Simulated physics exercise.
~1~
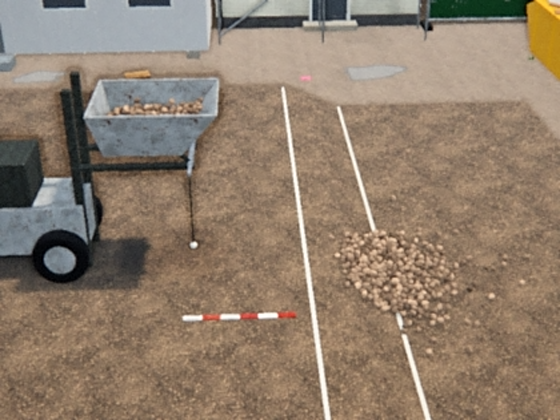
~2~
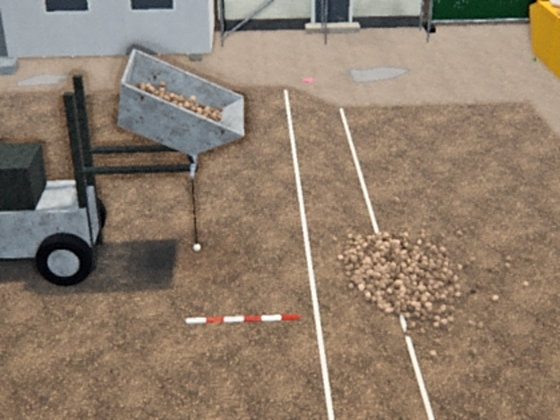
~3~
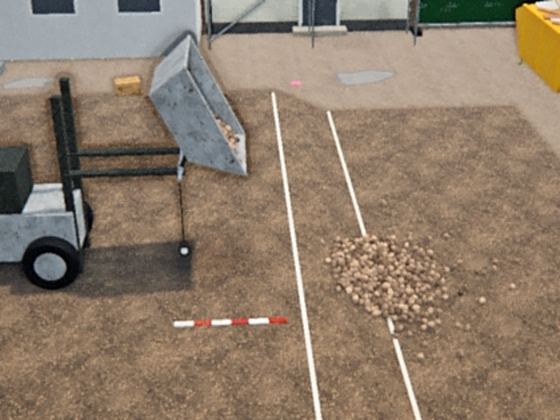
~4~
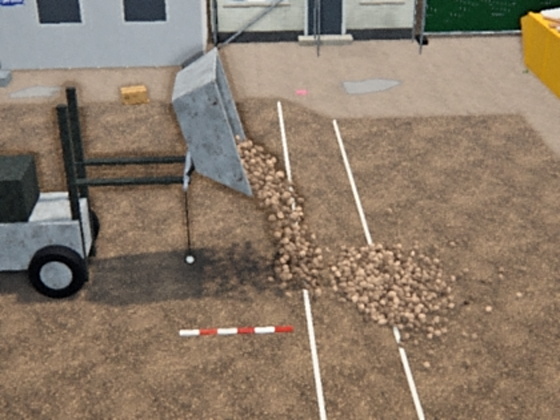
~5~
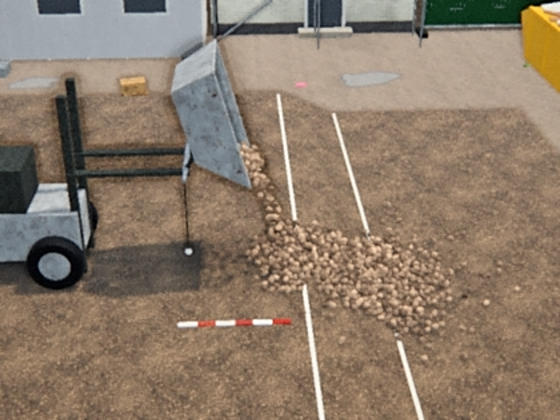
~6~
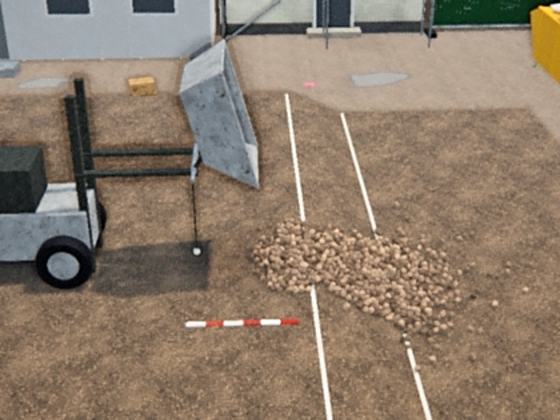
Forklift skip tipping steeply to the right and pouring brown stones beside an earlier heap, leaving one wide pile across both white lines.
